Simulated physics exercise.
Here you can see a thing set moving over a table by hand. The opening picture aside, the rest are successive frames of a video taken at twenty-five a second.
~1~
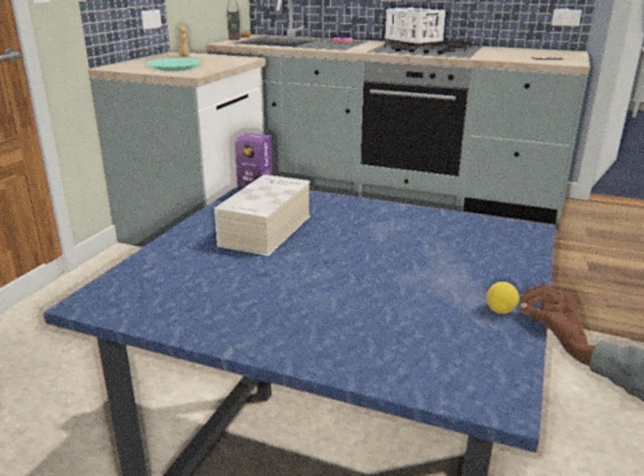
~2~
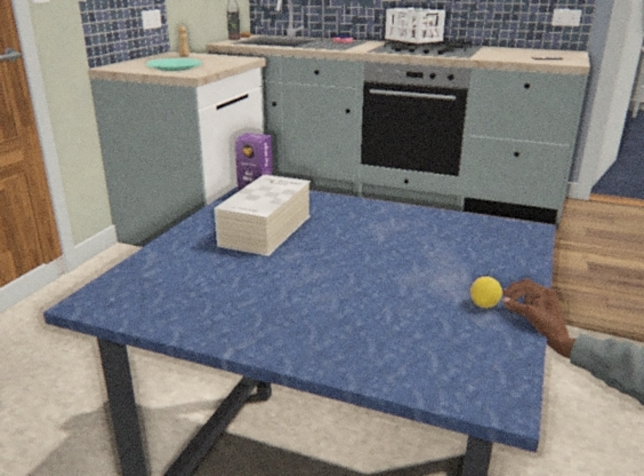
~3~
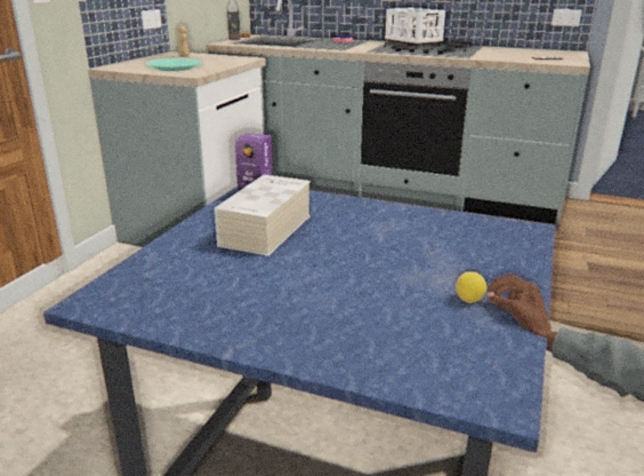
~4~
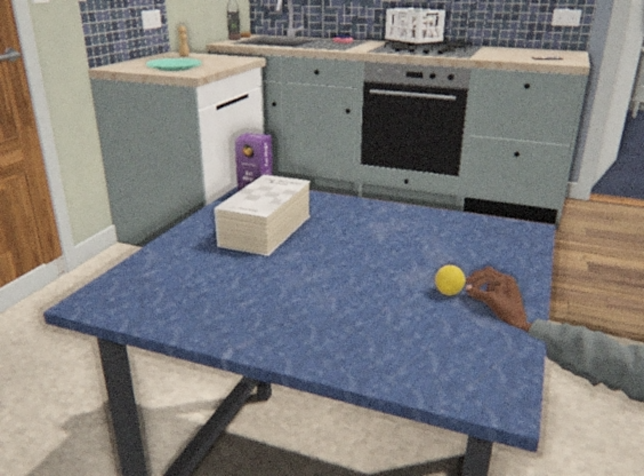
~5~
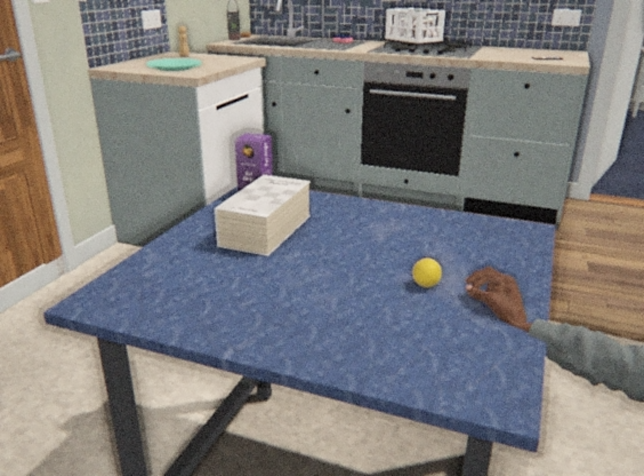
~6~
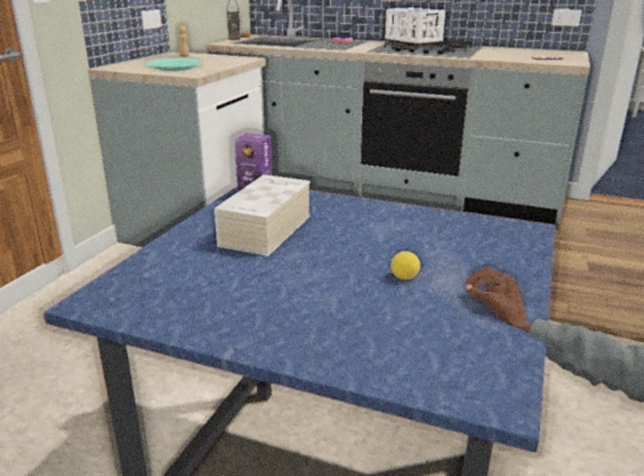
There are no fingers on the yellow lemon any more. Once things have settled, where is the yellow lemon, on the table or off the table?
It is not lost over the side.
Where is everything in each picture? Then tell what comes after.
In the first picture, under the hand; yellow lemon (502, 298).
In the second picture, under the hand; yellow lemon (486, 293).
In the third picture, under the hand; yellow lemon (471, 287).
In the fourth picture, yellow lemon (450, 280).
In the fifth picture, yellow lemon (427, 273) shifted about its own width.
In the sixth picture, yellow lemon (405, 266) shifted well along.
Then, 0.20 s on from there, yellow lemon shifted well along near (313, 235).
Then, 0.40 s on from there, yellow lemon shifted well along near (317, 226).
In the end, moved from the start, yellow lemon. At the end, from the last picture's camera, yellow lemon near (352, 214).
